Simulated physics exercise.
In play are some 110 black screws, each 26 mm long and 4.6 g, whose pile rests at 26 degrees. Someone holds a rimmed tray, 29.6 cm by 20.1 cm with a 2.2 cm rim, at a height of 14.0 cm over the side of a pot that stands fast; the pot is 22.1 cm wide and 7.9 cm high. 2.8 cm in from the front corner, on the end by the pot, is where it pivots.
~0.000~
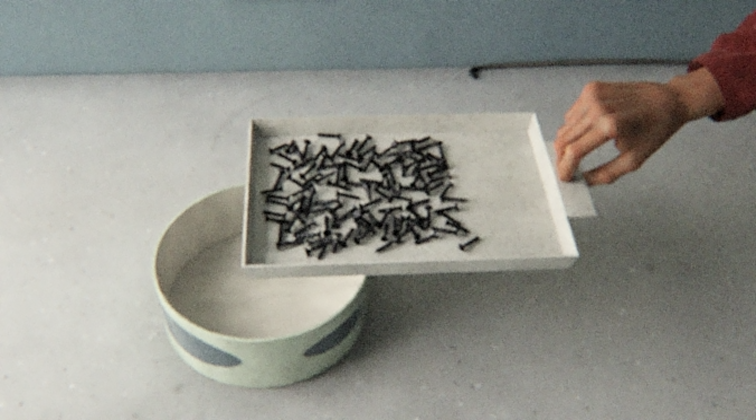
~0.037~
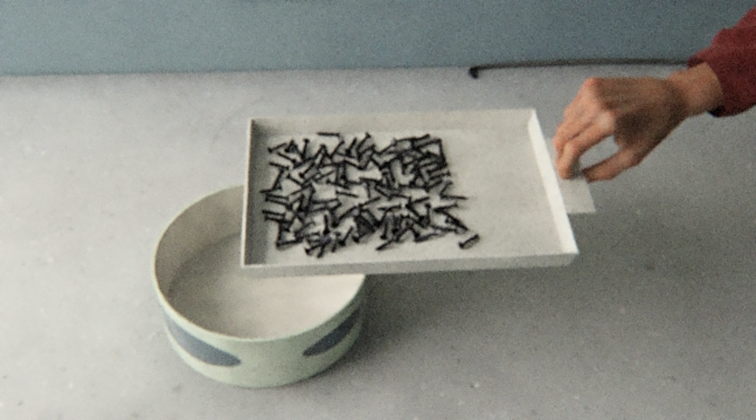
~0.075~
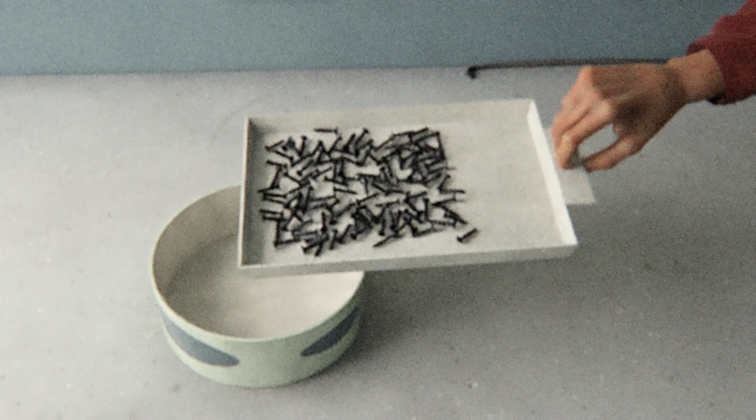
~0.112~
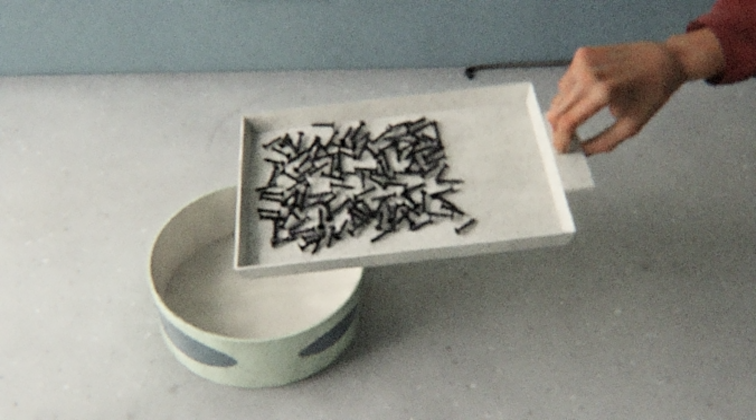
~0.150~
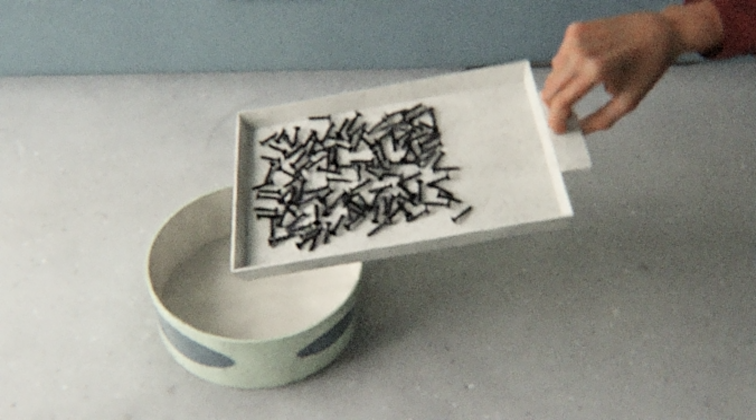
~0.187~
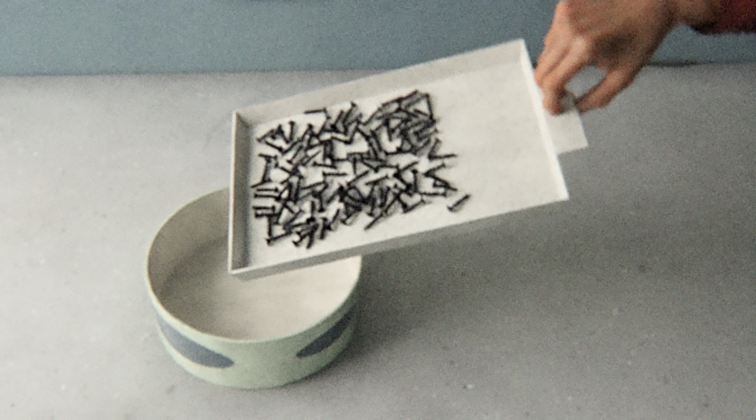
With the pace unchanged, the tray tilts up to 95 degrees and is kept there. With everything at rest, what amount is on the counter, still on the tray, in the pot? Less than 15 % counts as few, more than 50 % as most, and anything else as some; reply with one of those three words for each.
Here it is: Counter: Some, tray: Few, pot: Most.
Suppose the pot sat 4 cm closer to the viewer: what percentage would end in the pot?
Close to 90 per cent, then.
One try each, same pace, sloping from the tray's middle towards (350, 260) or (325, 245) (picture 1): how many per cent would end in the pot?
The share comes to about 25 in a hundred, then about 50 in a hundred.
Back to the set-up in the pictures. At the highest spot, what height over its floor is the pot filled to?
Around 2.0 cm above the floor.
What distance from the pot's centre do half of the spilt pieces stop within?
Some 20 cm.
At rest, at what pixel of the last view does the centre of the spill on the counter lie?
About (98, 412).
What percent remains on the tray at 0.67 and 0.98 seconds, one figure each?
Around 65 first, about 0 after.
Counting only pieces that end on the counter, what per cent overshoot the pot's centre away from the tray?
Around 100 per cent, give or take.
Then, at 0.47 s, tilt 55 degrees; the tray holds 100 %, the pot 0 %.
After 0.67 s, tilt 82 degrees; the tray holds 65 %, the pot 0 %.
Then, at 0.98 s, tilt 95 degrees; the tray holds 0 %, the pot 70 %.
In the end, at 2.1 s, counter 25 %, tray 0 %, pot 75 %.
